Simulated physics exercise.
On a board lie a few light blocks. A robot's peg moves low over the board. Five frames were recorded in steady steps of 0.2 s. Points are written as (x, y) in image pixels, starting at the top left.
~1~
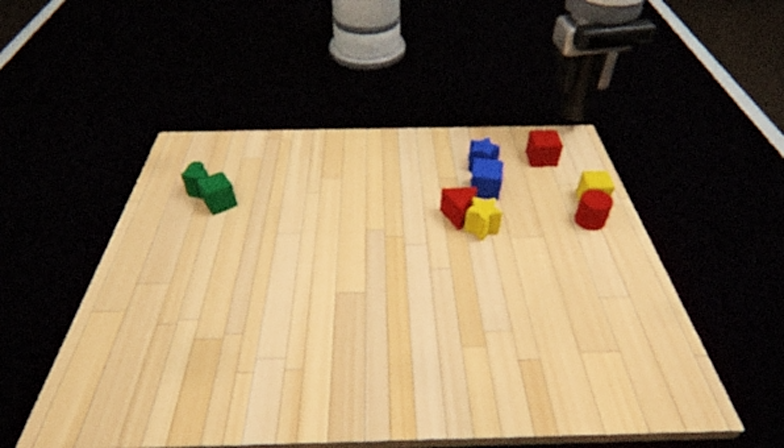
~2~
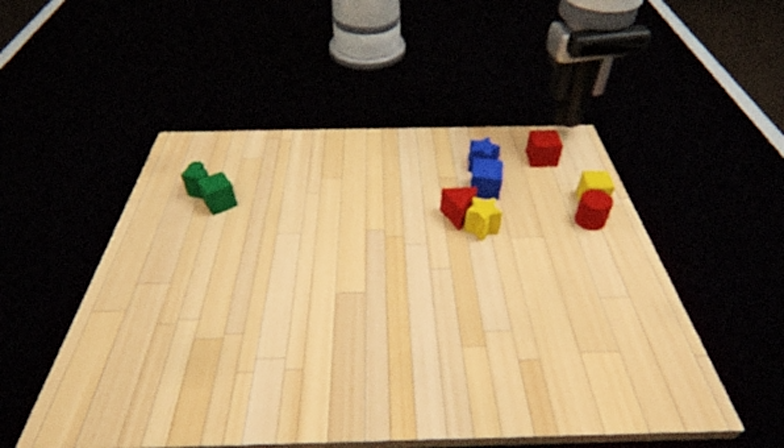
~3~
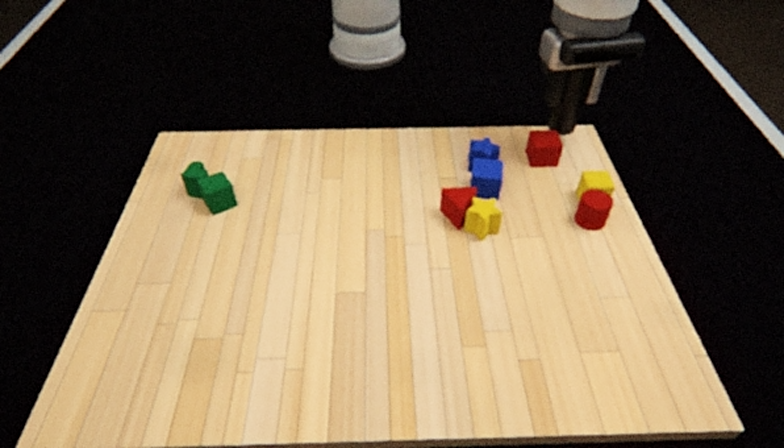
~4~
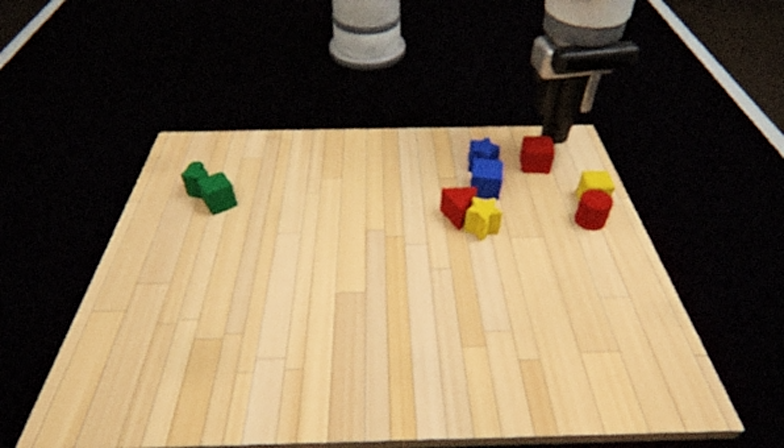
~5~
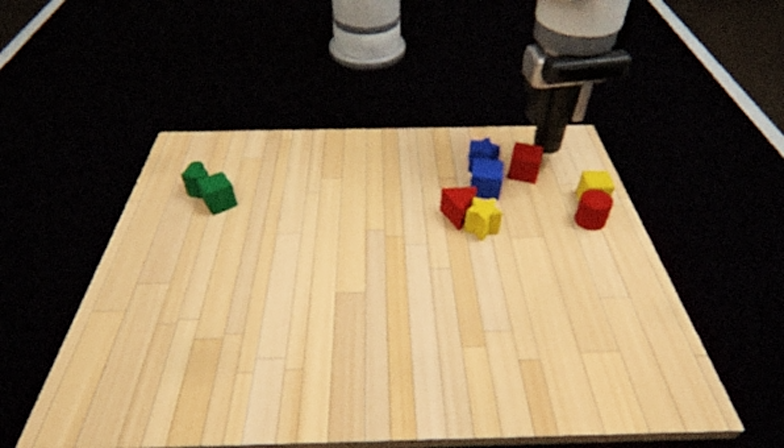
The robot's peg moves in at the board's far edge and pushes the red block left.
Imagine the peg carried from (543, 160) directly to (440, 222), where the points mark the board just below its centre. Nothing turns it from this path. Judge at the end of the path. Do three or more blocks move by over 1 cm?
The answer is yes.
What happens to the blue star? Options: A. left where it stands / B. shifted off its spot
I choose A.
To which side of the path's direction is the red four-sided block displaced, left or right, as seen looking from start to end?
It's set to shift right.
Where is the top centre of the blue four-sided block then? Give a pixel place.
It ends at (382, 185).
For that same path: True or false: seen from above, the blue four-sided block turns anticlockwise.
False - the claim does not hold.
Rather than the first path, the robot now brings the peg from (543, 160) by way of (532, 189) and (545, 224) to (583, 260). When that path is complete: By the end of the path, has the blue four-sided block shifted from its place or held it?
It ends up somewhere else.
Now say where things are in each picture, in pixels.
The first frame shows peg's lower end at (573, 114); red triangle at (460, 194); blue star at (484, 145); yellow star at (485, 207); blue four-sided block at (488, 168); red four-sided block at (547, 137).
The second frame shows peg at (567, 121); blocks still.
The third frame shows peg at (561, 129); blocks still.
The fourth frame shows peg at (554, 137); red four-sided block at (539, 143).
The fifth frame shows peg at (546, 147); red triangle at (460, 194); blue star at (484, 145); yellow star at (485, 207); blue four-sided block at (488, 168); red four-sided block at (528, 152).
The first path, step by step. One third of the way, peg at (515, 167); blue four-sided block at (464, 174), turned 30° anticlockwise; red four-sided block at (492, 167), turned 55° clockwise.
Two thirds of the way, peg at (480, 188); red triangle at (457, 201); blue four-sided block at (419, 183); red four-sided block at (451, 183), turned 70° clockwise.
At the end, peg at (441, 209); red triangle at (444, 220); blue star still; yellow star at (483, 209), turned 20° anticlockwise; blue four-sided block at (382, 185), turned 20° clockwise; red four-sided block at (409, 195), turned 100° clockwise.
